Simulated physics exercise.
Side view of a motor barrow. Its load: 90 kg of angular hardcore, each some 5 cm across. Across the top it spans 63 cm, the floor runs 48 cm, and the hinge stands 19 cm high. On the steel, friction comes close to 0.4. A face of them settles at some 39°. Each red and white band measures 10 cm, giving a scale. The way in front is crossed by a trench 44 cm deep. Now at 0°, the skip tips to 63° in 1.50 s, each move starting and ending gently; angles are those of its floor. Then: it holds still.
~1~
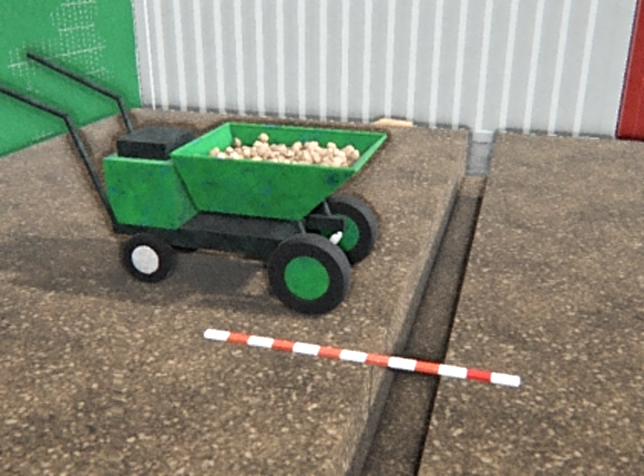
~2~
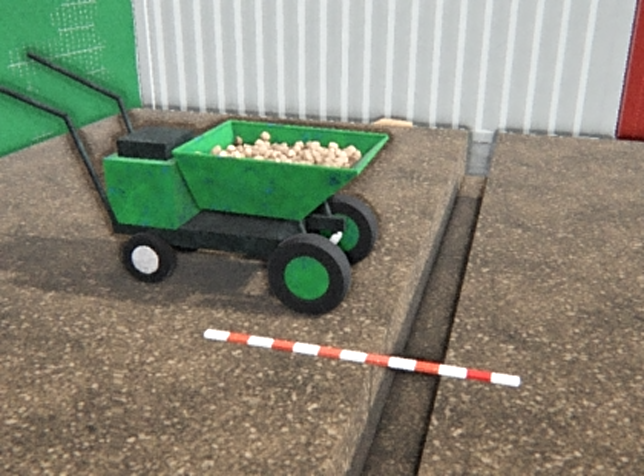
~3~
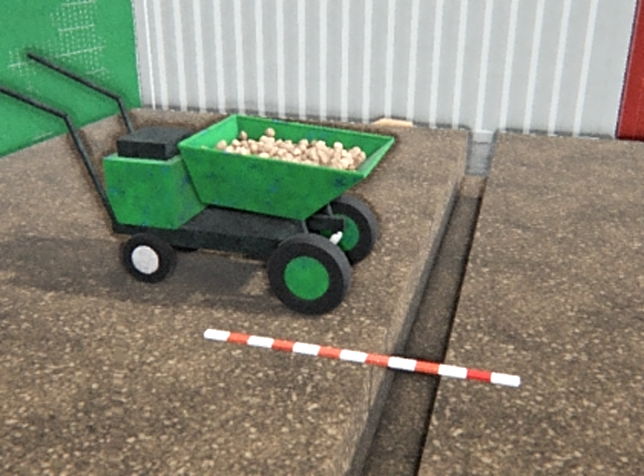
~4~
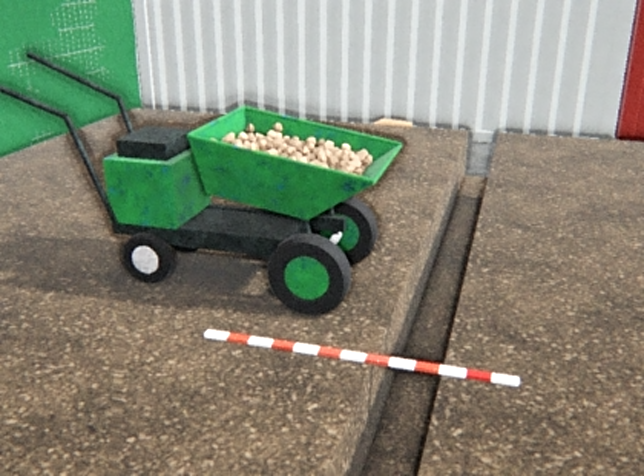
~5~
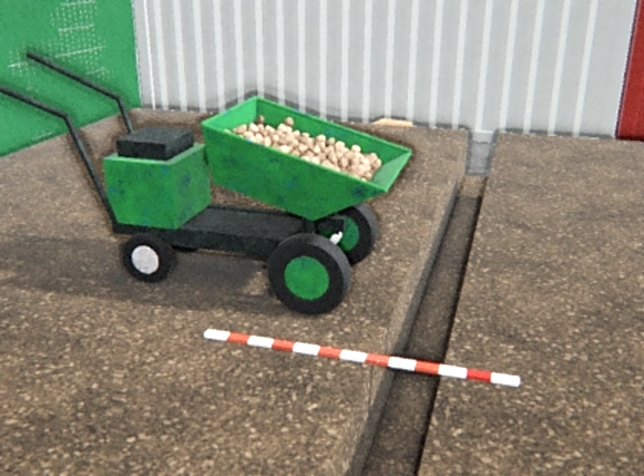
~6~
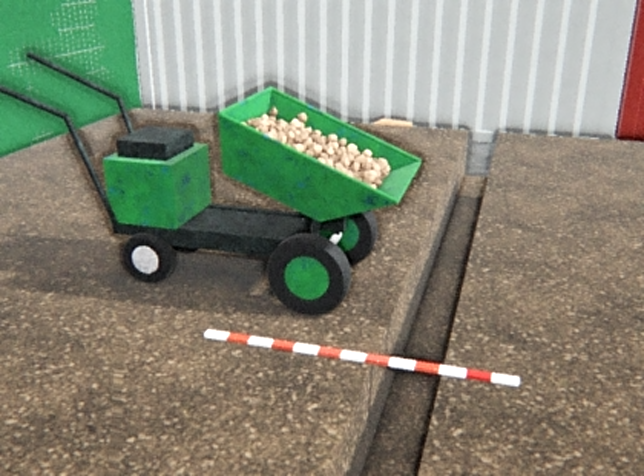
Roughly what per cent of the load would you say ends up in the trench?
I'd say 52 per cent ends up in the trench.
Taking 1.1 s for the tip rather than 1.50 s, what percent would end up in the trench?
Roughly 45% would finish there.
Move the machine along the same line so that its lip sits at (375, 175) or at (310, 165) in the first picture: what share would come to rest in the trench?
From the first spot near 25, from the second near 85 per cent.
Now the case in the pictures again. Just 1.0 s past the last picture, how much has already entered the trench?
Some 5 per cent.
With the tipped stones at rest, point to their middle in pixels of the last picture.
Resting centre: About (444, 360).
Then, 0.5 s after the last picture the floor is at 53°, 100 % in the skip; the foremost stones are at (422, 226).
Then, 1.0 s after the last picture the floor is at 63°, 85 % in the skip, 5 % in the trench, 10 % past the trench; the foremost stones are at (494, 301).
Then, 1.4 s after the last picture the floor is at 63°, 52 % in the skip, 11 % in the trench, 37 % past the trench; the foremost stones are at (549, 316).
Then, 3.3 s after the last picture the floor is at 63°, 11 % in the skip, 52 % in the trench, 37 % past the trench; the foremost stones are at (576, 325).
